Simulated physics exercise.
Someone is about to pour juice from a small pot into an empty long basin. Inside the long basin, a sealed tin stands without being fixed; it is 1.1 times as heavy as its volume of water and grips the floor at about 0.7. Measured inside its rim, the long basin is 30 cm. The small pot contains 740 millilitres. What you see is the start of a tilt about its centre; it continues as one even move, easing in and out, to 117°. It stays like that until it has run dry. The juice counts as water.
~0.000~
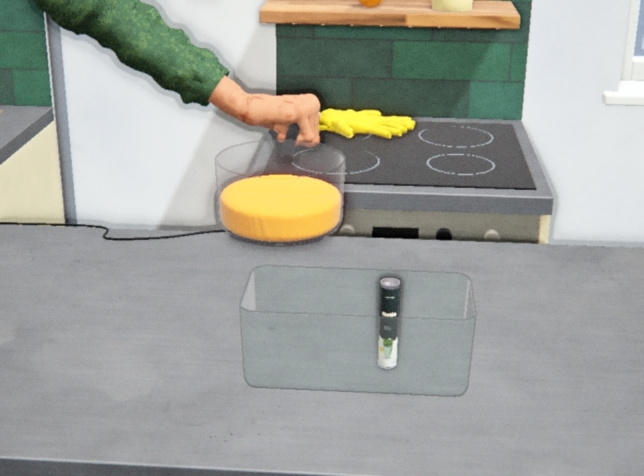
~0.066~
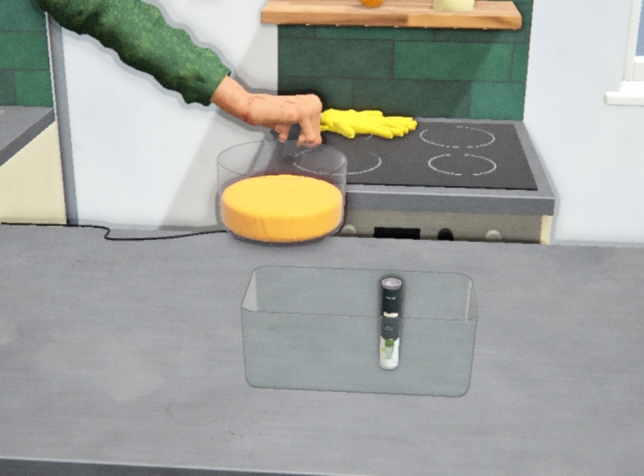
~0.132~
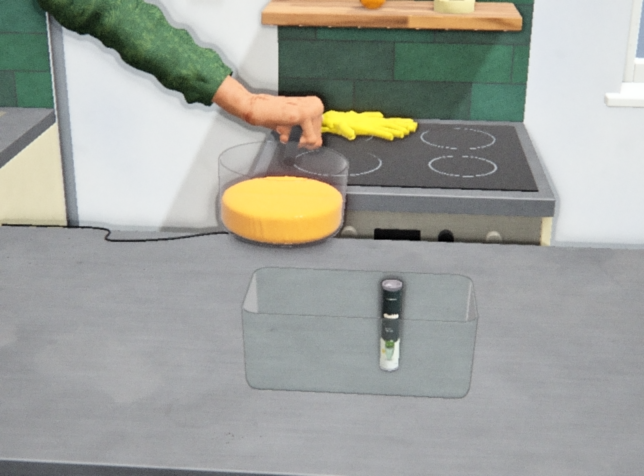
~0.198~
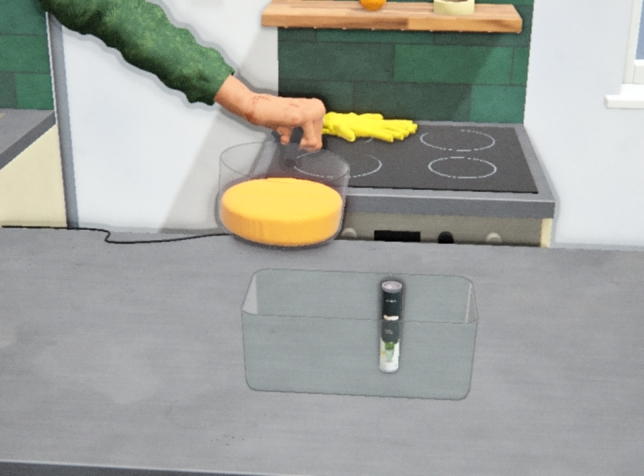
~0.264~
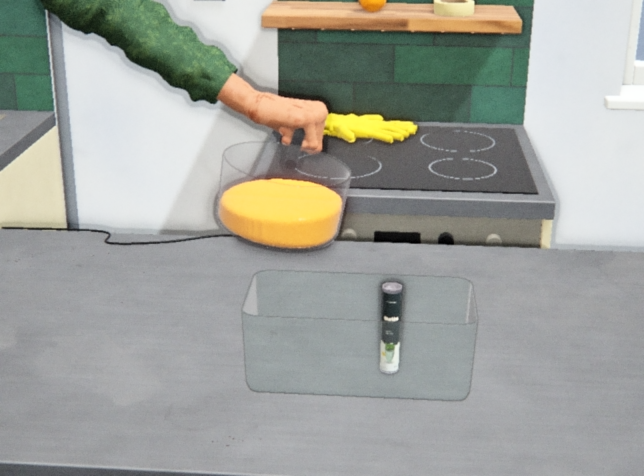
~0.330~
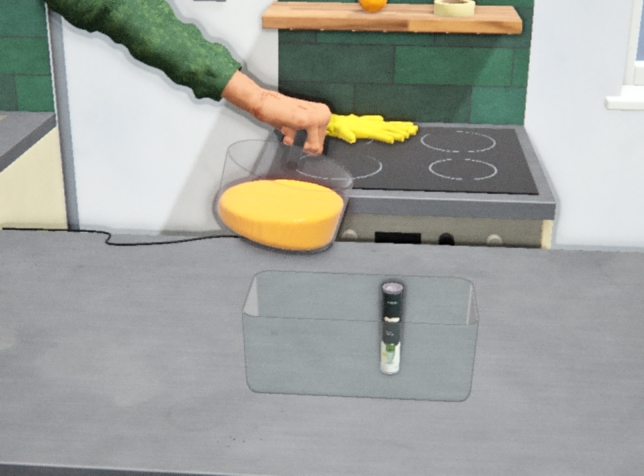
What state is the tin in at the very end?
The tin is upright.
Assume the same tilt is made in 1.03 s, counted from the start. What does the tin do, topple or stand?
The tin stays on its base.
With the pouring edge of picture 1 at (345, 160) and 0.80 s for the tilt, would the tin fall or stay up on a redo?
Then it topples.
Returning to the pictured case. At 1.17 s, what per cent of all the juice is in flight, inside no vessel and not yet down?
I'd say some 10 per cent is in the air.
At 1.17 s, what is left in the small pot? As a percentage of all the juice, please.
About 12 per cent.
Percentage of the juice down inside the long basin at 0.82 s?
Estimate - around 6 in a hundred parts.
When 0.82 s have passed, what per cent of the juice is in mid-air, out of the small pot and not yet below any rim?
24 %.
By 0.82 s the tilt is 70° and 69 per cent is still to pour; the tin stands where it began.
By 1.17 s the tilt is 107° and 12 per cent is still to pour; the tin stands 1 cm from where it began.
By 1.54 s the tilt is 117° and 0 per cent is still to pour; the tin stands where it began.
By 1.95 s the tilt is 117° and 0 per cent is still to pour; the tin stands where it began.
At rest the tin stands where it began.
